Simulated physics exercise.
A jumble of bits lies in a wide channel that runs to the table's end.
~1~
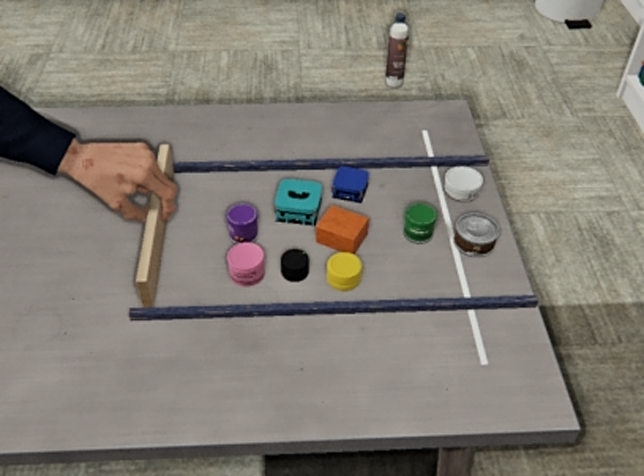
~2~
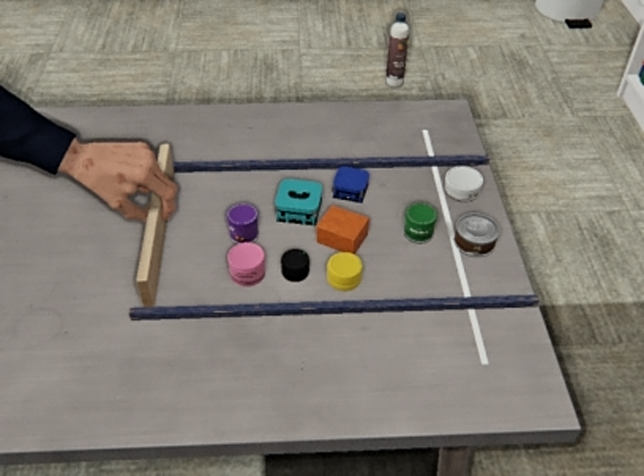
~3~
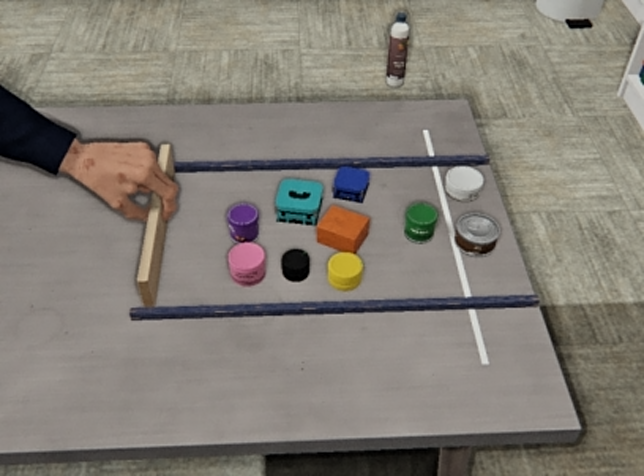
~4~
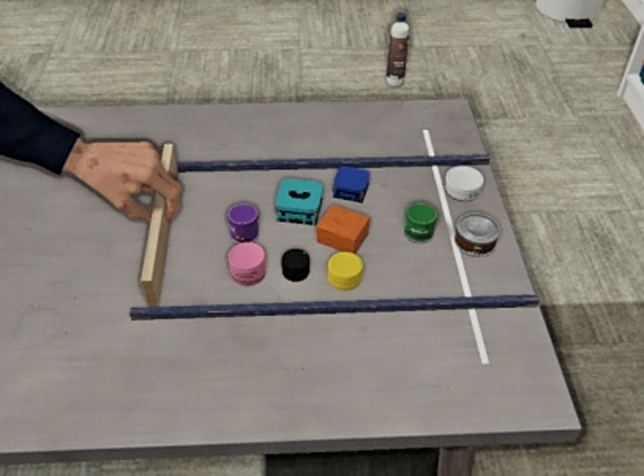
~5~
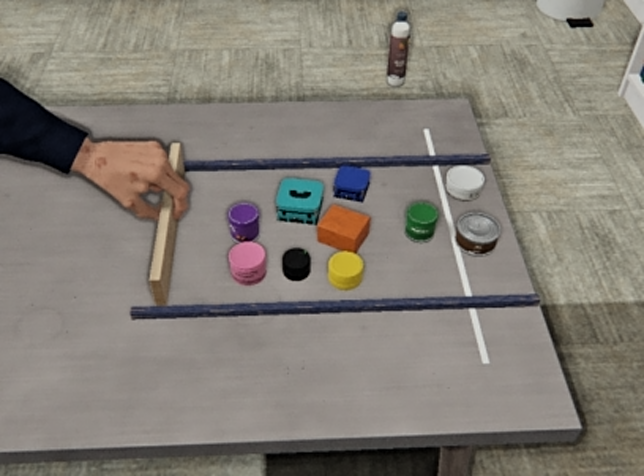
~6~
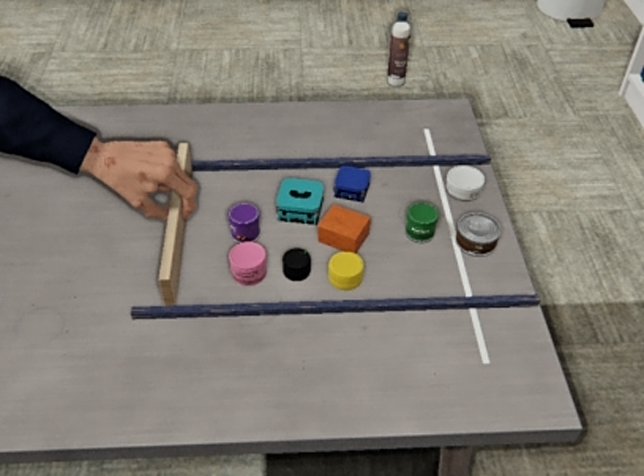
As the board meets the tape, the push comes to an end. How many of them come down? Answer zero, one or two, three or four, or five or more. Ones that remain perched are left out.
One or two.
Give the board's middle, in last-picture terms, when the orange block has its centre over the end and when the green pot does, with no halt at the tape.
(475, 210) and then (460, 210), give or take.
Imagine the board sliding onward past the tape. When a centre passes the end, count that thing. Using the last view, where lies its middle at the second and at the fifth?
The first one at (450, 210), the next at (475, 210).
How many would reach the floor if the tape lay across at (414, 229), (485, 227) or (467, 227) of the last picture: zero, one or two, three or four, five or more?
So, for the three spots in the order asked, I'd go with none at all, at least five and three to four.
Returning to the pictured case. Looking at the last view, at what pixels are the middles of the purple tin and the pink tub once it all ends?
The purple tin at (467, 216), the pink tub at (479, 254).
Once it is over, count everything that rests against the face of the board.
That makes 5.
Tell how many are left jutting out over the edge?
The number overhanging is 3.
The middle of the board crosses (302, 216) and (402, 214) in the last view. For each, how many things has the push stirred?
Tally at point one: 7; at point two: 9.
Soon after, none off yet; white tin at rest near (465, 183); brown pot at rest near (478, 234); green pot at rest near (422, 223).
After that, none off yet; white tin at rest near (465, 183); brown pot at rest near (478, 234); green pot displaced a little near (433, 223).
And then, none off yet; white tin at rest near (465, 183); brown pot displaced about its own width near (507, 241); green pot displaced well along near (499, 213).
In the end, the number that fall off is one or two; gone, brown pot.
